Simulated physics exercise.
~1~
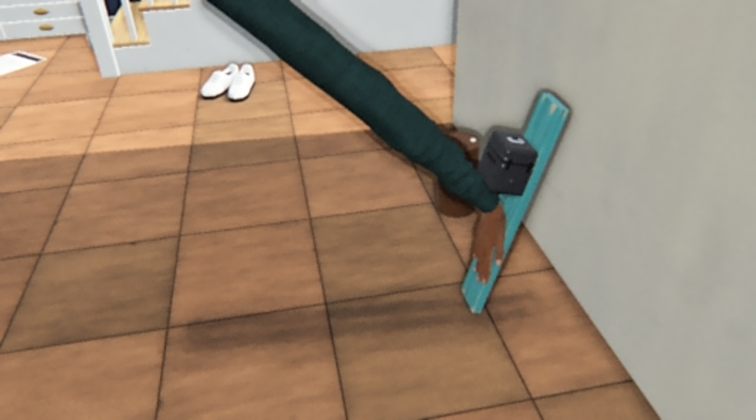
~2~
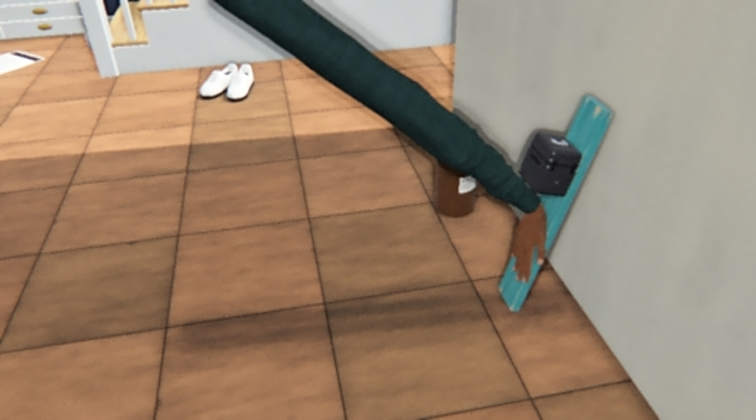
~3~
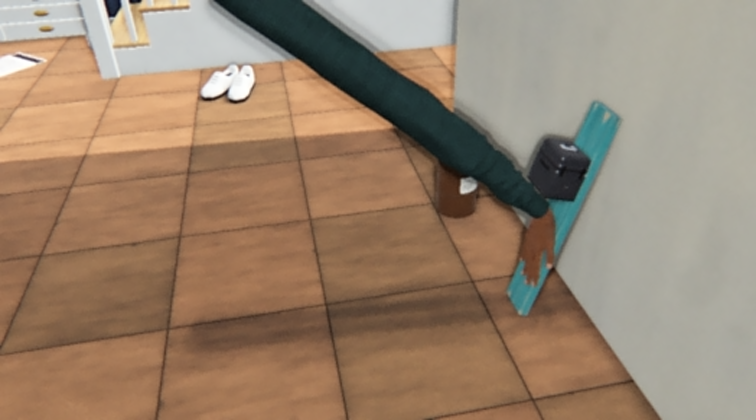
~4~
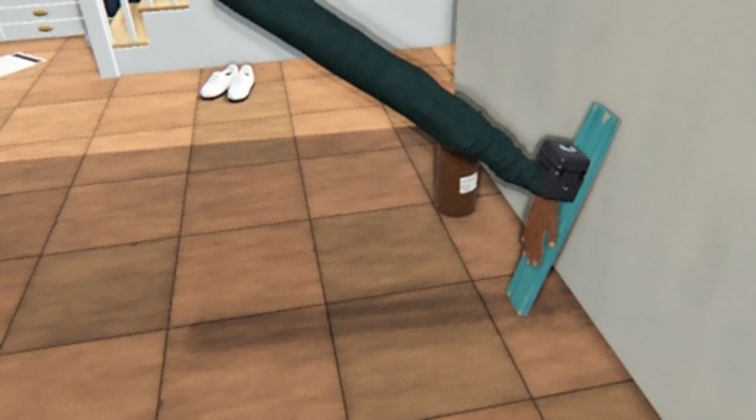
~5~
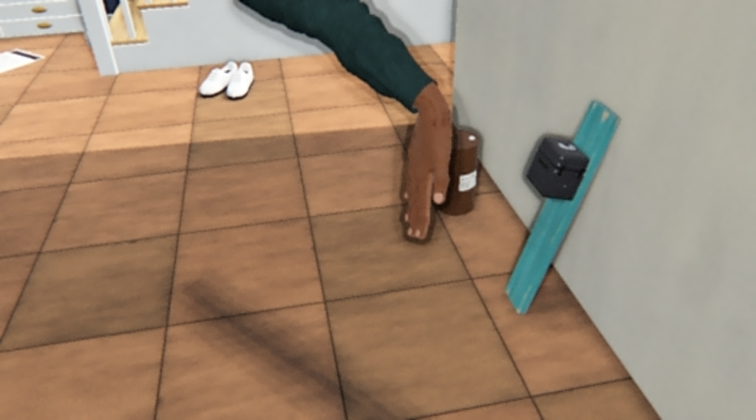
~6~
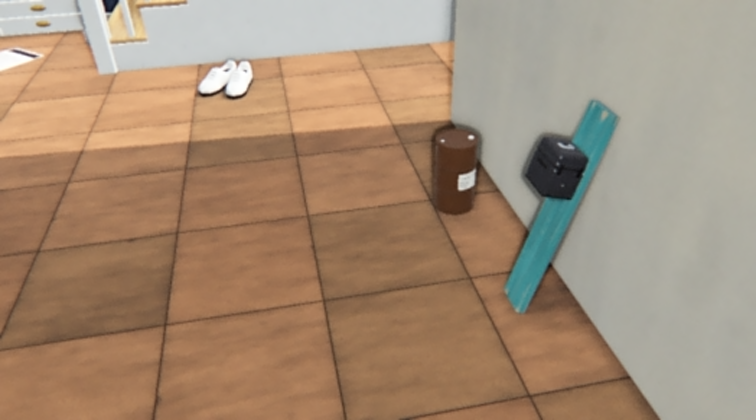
A hand shifting a turquoise plank slightly right against a bare wall, then letting go and withdrawing, the plank staying leaning.
